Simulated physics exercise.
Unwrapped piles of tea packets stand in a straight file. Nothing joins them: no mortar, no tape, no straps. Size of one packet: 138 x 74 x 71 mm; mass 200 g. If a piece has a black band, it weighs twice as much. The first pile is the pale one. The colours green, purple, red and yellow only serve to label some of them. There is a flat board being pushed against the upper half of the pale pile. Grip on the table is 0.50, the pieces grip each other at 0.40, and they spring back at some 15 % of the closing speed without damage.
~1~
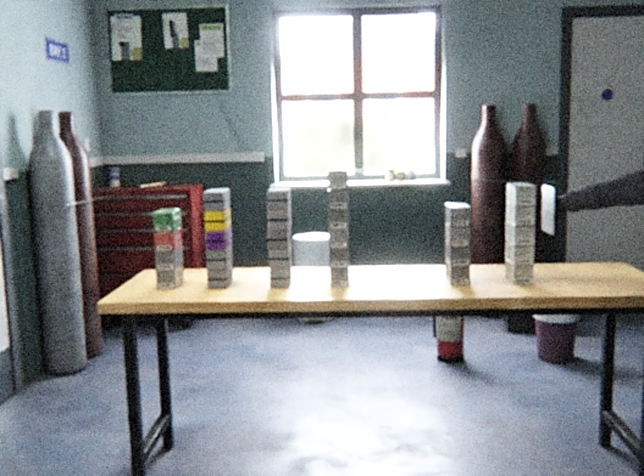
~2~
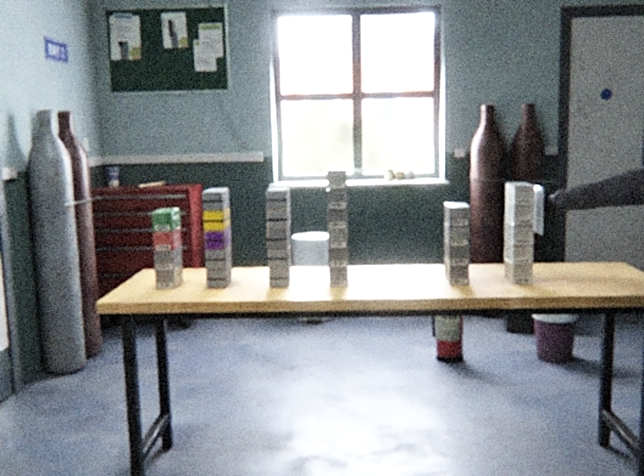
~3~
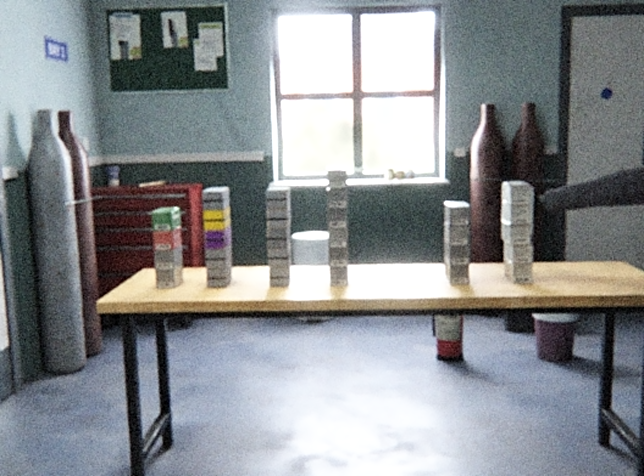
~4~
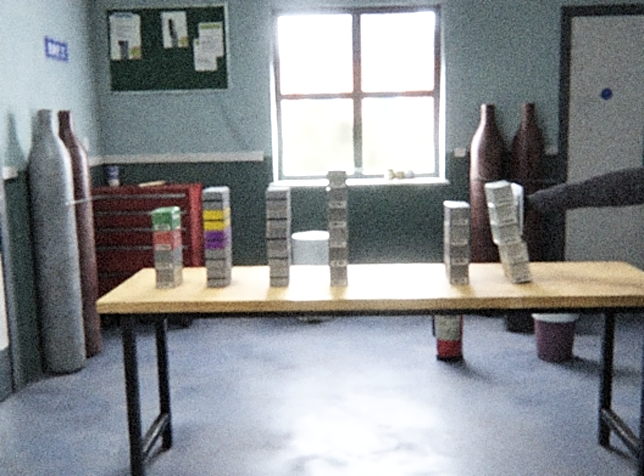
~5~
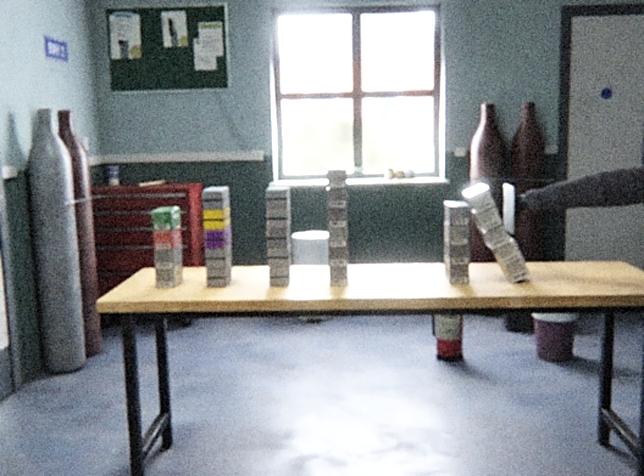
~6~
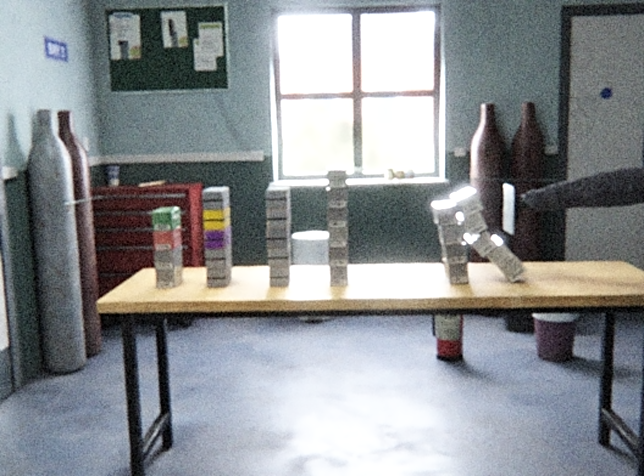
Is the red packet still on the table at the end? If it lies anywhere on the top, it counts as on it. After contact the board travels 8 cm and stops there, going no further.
Yes.
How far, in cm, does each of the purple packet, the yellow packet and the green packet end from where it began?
Net displacement, roughly: Purple ~ 0 cm, yellow ~ 0 cm, green ~ 0 cm.
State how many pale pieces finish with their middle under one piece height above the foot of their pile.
3.
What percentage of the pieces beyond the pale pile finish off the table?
I'd put it at about 0 percent.
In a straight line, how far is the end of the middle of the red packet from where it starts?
Net straight-line distance: Approx. 0 cm.
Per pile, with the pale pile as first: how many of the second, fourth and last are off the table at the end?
Tally - second: 0; fourth: 0; last: 0.
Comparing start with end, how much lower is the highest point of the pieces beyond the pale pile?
About 0 cm.
Then, 0.06 s past the last view, 5 of the pale pile down; none of the 24 other packets off the table, 4 disturbed; red packet unmoved.
In the end, 5 of the pale pile down; none of the 24 other packets off the table, 4 disturbed; red packet unmoved; purple packet unmoved; yellow packet unmoved. From the last view, middles, red packet near (168, 238), purple packet near (218, 237).
